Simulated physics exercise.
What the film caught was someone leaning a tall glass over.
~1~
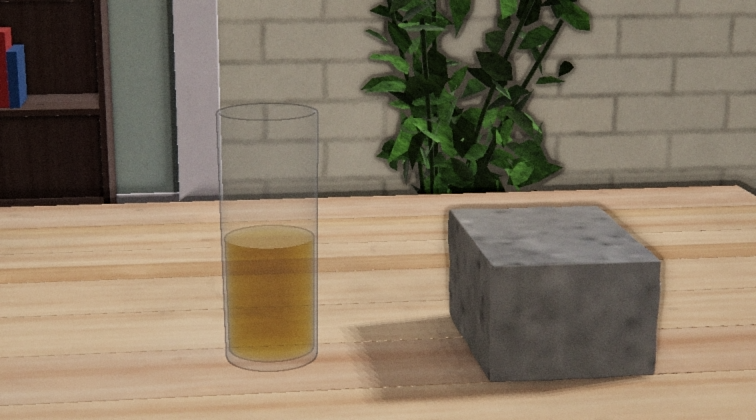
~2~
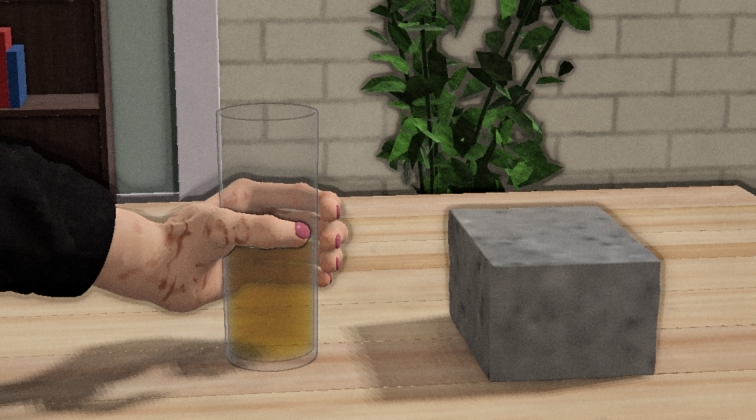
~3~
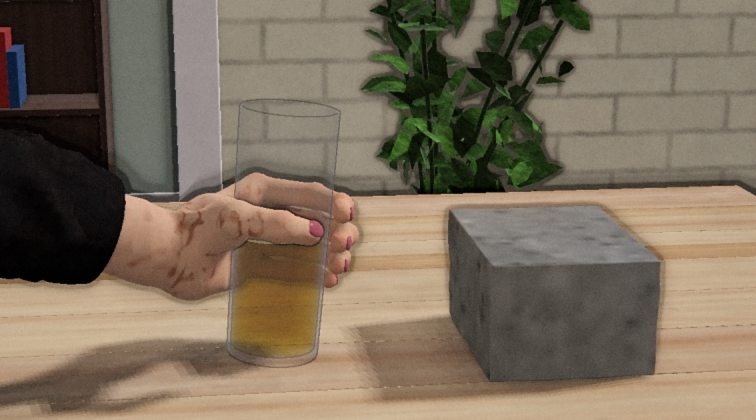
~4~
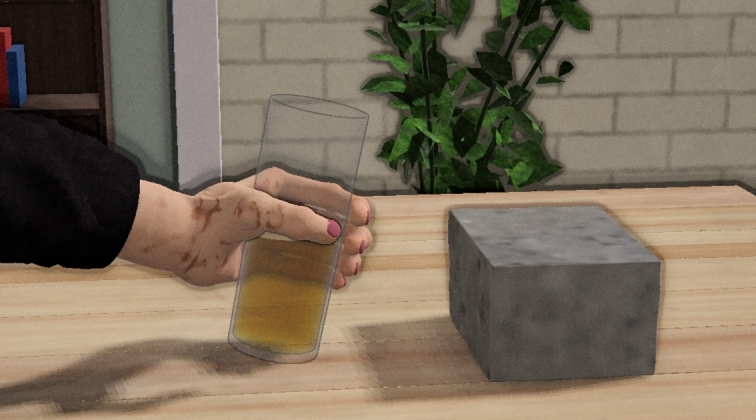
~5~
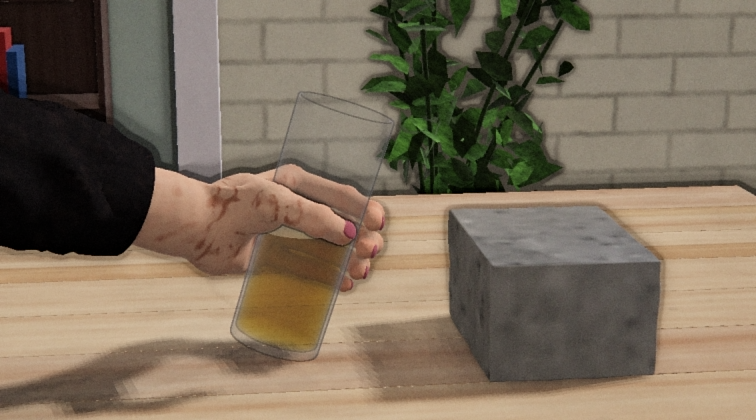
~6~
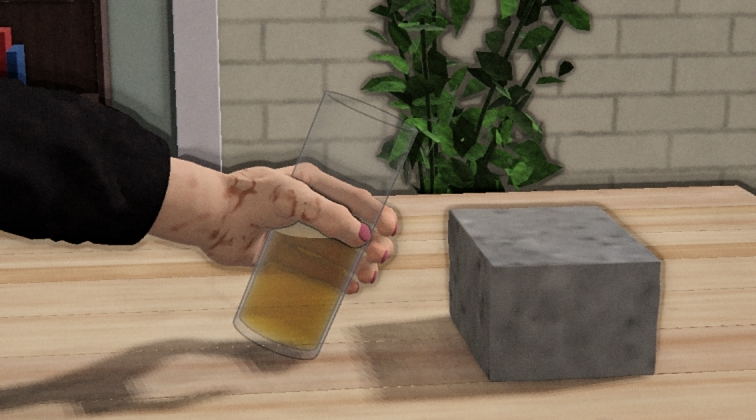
A hand takes hold of a tall, half-full glass and leans it right towards a brick.
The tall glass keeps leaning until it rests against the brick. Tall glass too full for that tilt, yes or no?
No.
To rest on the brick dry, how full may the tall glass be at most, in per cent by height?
It can go up to around 80 per cent.
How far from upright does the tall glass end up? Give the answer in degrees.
About 50°.
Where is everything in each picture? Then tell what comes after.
In the first frame, it stands upright; tall glass (269, 231) about half full.
The second frame shows a hand takes hold; tall glass about half full, surface at (269, 238); brick (547, 288).
The third frame shows on the way over; tall glass (281, 228) about half full.
In the fourth frame, it is leaning; tall glass about half full, surface at (296, 230); brick (547, 288).
The fifth frame shows tipping on its foot; tall glass (312, 223) about half full.
In the sixth frame, the top moves towards the brick; tall glass (325, 222) tipped 25°; brick (547, 288).
Next, the tall glass leans by about 35°; its rim is dry.
After that, the tall glass leans by about 45°; its rim is dry.
Finally, the tall glass leans by about 50°, against the brick; its rim is dry.
